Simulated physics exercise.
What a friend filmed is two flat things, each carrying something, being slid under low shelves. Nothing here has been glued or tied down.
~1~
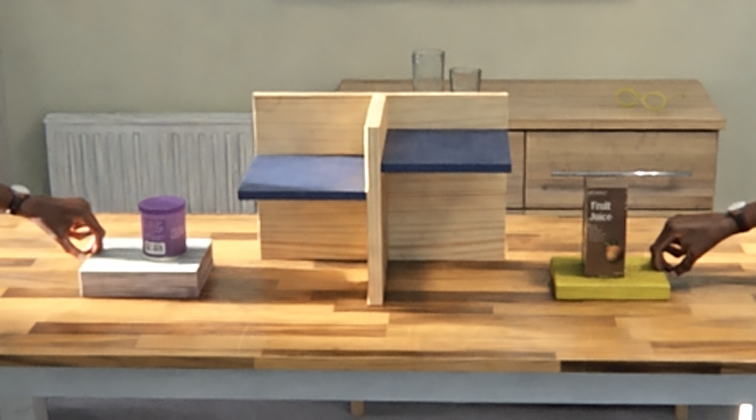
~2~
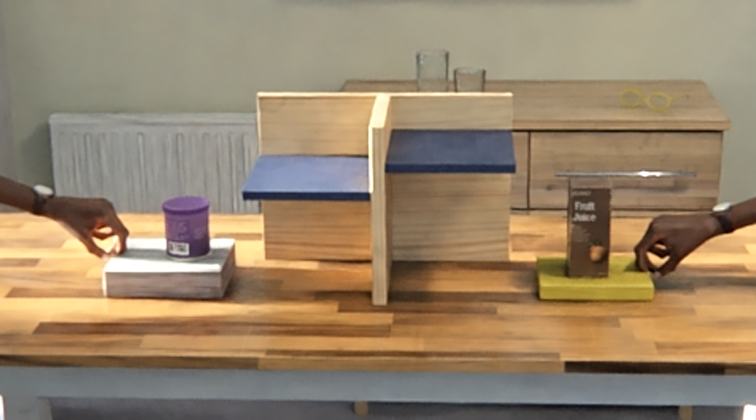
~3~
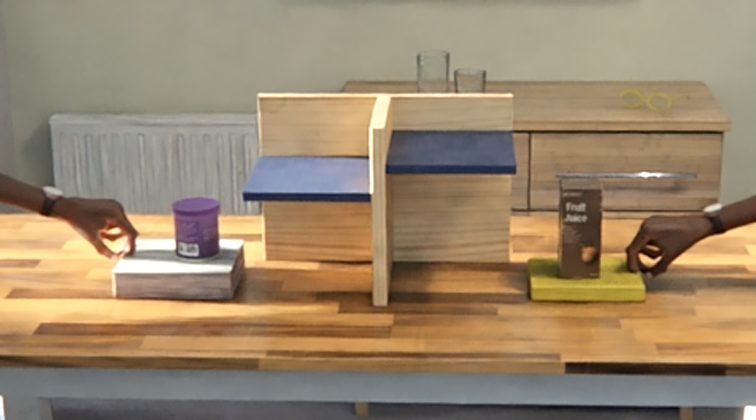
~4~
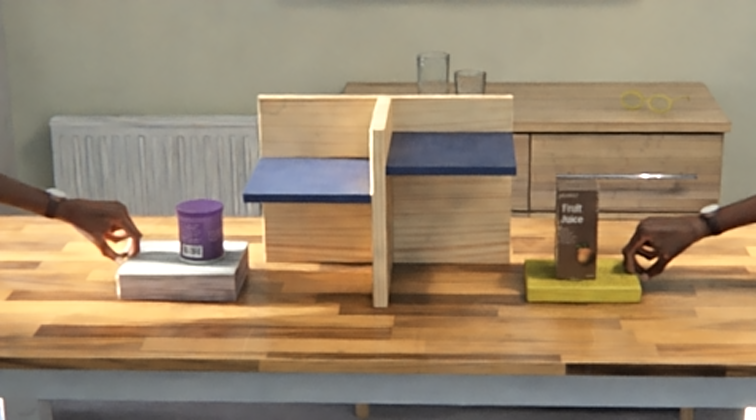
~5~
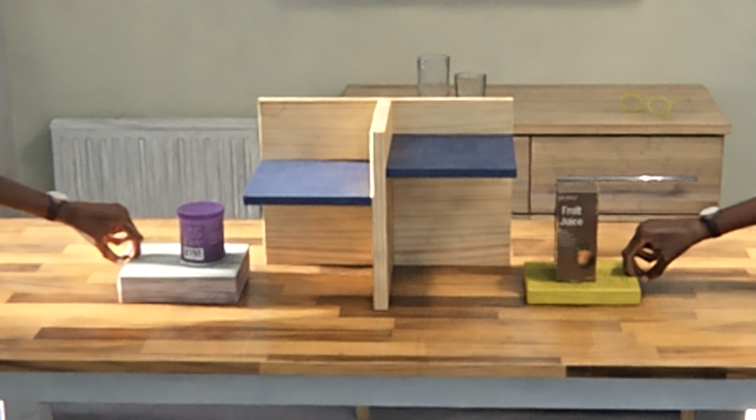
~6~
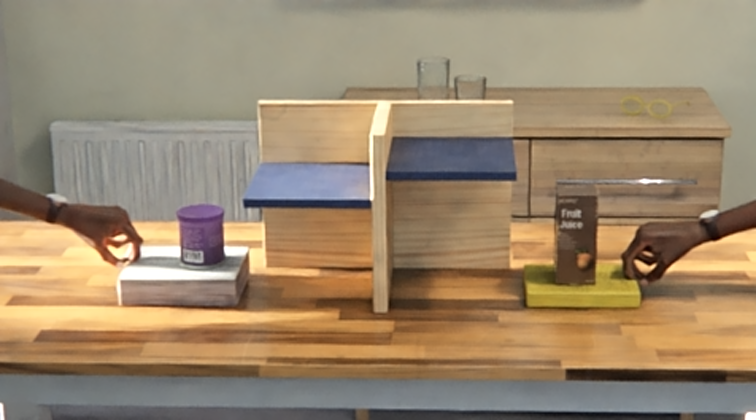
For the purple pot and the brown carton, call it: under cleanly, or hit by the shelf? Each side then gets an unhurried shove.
Call: Purple pot, under cleanly; brown carton, under cleanly.
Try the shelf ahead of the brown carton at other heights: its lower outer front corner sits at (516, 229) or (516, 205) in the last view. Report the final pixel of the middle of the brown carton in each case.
You'd find it finishing close to (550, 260) in the first case and (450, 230) in the second.
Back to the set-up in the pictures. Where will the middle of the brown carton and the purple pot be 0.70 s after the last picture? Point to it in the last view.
Brown carton: (538, 234); purple pot: (229, 237).
Then, 0.70 s after the last picture, purple pot riding along near (229, 237); brown carton riding along near (538, 234).
Then, 1.24 s after the last picture, purple pot riding along near (262, 237); brown carton riding along near (493, 233).
Then, 1.70 s after the last picture, purple pot riding along near (290, 237); brown carton riding along near (455, 233).
At rest, the purple pot passes below, near (327, 238); the brown carton passes below, near (454, 233).
